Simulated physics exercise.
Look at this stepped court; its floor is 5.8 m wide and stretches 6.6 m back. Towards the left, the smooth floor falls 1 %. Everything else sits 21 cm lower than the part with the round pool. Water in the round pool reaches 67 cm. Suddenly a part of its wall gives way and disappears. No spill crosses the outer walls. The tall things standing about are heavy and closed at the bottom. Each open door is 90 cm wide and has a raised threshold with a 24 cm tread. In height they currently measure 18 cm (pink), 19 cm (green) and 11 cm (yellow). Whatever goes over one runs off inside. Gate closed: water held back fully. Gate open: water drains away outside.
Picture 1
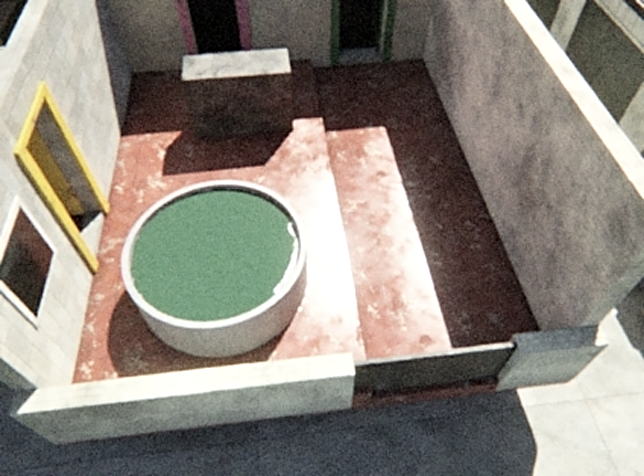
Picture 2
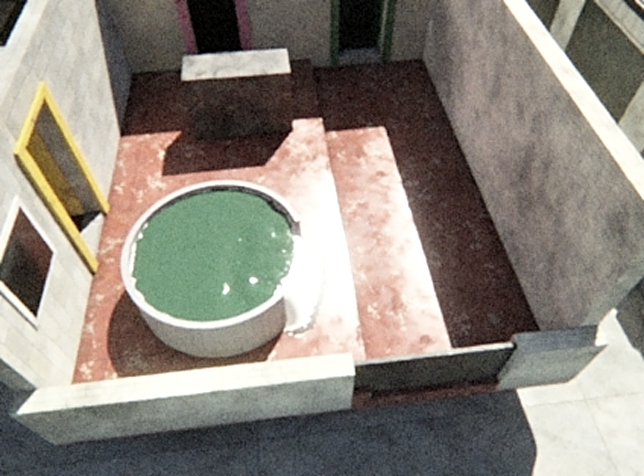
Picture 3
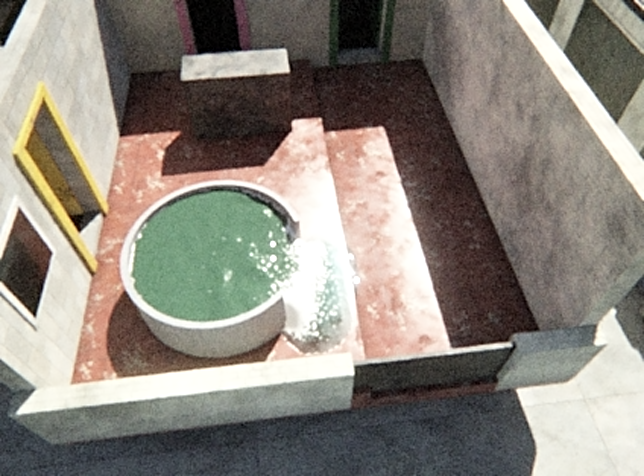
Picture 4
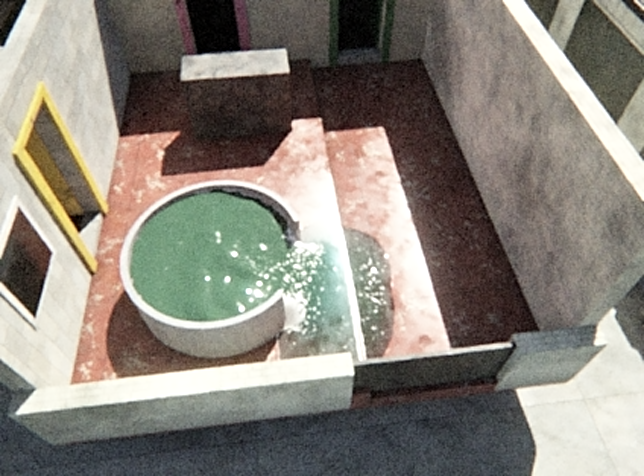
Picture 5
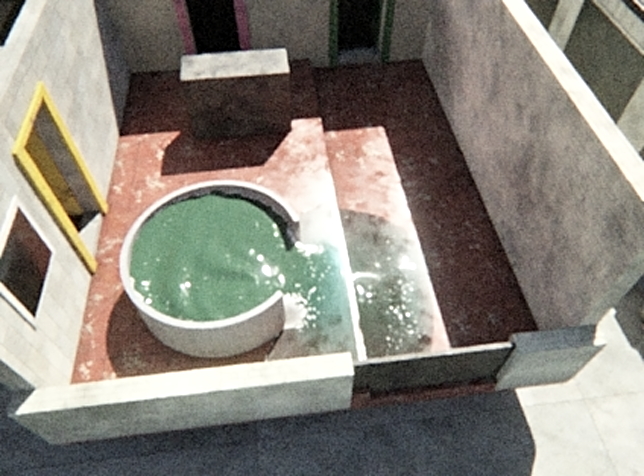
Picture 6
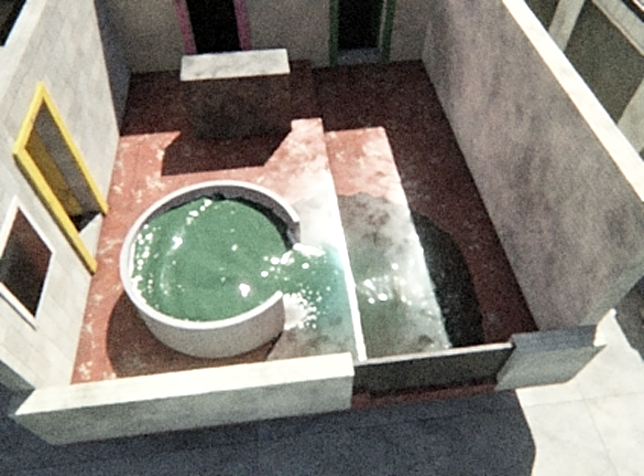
Green water sits still in a round white-walled pool in a walled court, then a gap opens in the pool's right side. Sparkling water pours out over the red floor beside it, crosses the pale line of the step, and spreads rightward in a widening sheet, reaching the shaded strip near the right wall.
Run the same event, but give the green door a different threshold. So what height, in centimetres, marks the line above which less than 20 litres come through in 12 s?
The line is at about 17 cm of height.
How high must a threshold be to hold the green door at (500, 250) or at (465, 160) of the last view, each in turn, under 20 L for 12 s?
Around 22 and 10.5 cm respectively.
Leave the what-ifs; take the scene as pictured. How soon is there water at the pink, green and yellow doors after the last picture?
At pink it's 5.0 s, at green 3.0 s, and at yellow 7.0 s.
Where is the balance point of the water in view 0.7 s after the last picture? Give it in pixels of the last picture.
Centre of the water: Approx. (299, 285) px.
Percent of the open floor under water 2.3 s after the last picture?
Roughly 35 percent.
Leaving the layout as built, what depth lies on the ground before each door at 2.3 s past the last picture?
Door depths (cm): Pink = 0, green = 0, yellow = 0.
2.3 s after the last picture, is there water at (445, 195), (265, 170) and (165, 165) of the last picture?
Going in order: Swamped, untouched, untouched.
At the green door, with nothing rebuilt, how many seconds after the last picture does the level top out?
At roughly 5.0 s.
Then, 0.7 s after the last picture water covers 25 % of the floor, deepest (50 cm) near (549, 357); it has not reached the green door.
Then, 2.3 s after the last picture water covers 35 % of the floor, deepest (30 cm) near (442, 343); it has not reached the green door.
Then, 11.3 s after the last picture water covers 55 % of the floor, deepest (26 cm) near (549, 357); 14 cm at the green door, 9 litres in over its 19 cm threshold.
At the green door as built, the water peaked near 23 cm, 4.9 s after the last picture.
Run again over the same 12 s with other heights there, 52 litres in over 14.5 cm, 6 litres over 20 cm. The limit of 20 litres is kept from about 17 cm up.
